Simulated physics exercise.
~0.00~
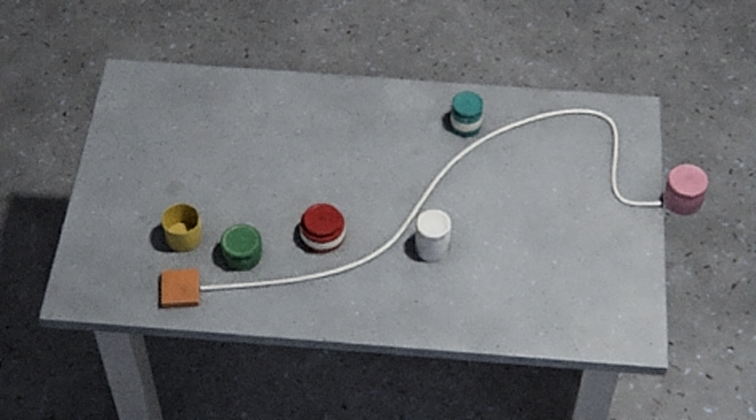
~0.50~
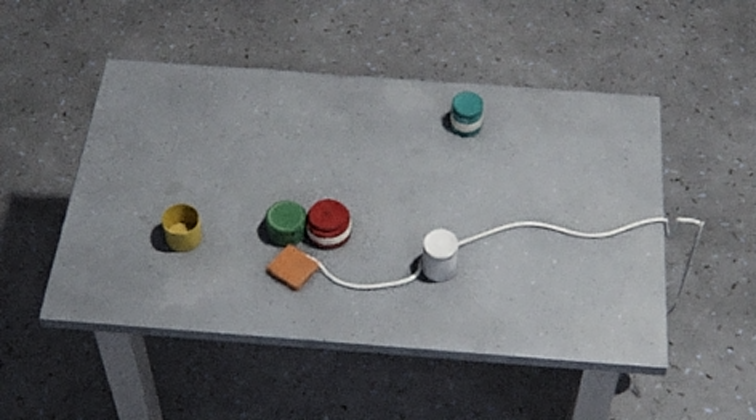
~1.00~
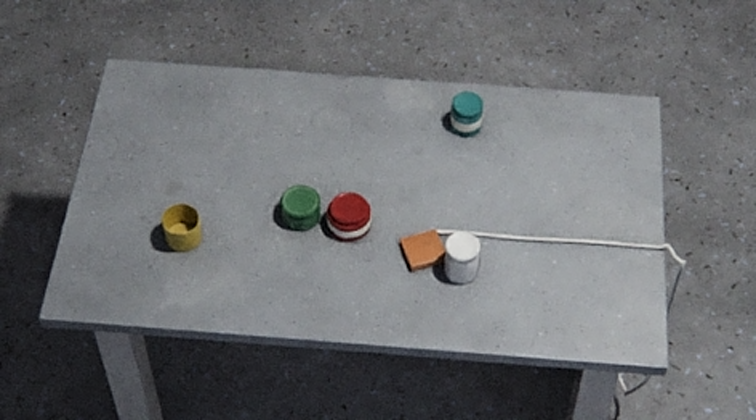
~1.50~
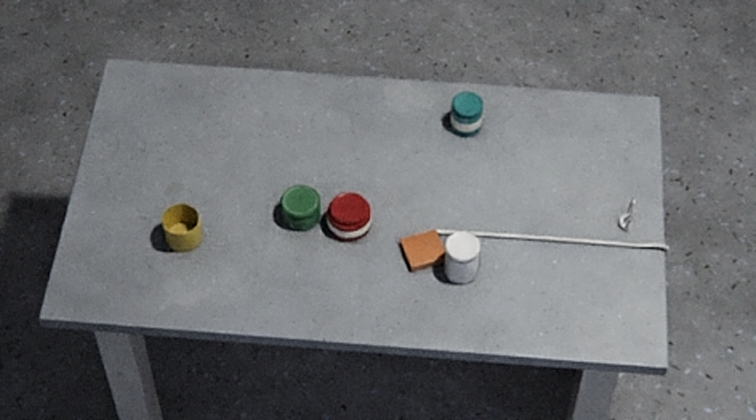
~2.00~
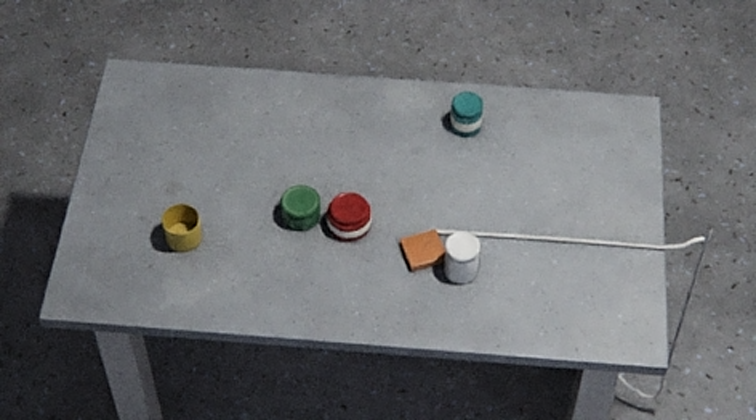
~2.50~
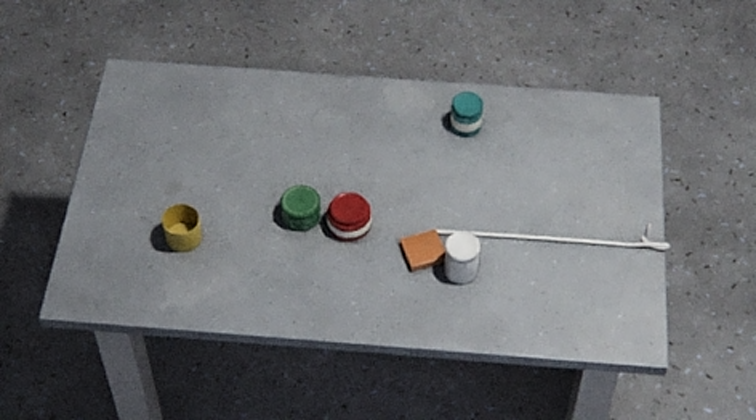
A pink speaker hangs just past the right edge of a grey table seen from above, tied by a thin white cable to an orange phone at the lower left. A yellow cup, green tub and red jar sit near the phone, with a white tub right of centre and a teal canister behind. The speaker drops from sight, and the cable drags the phone right, while the green tub, red jar and white tub shift. The phone stops against the white tub. The cable's loose end whips about the right edge, finally lying near it, while the cup and canister stay put.
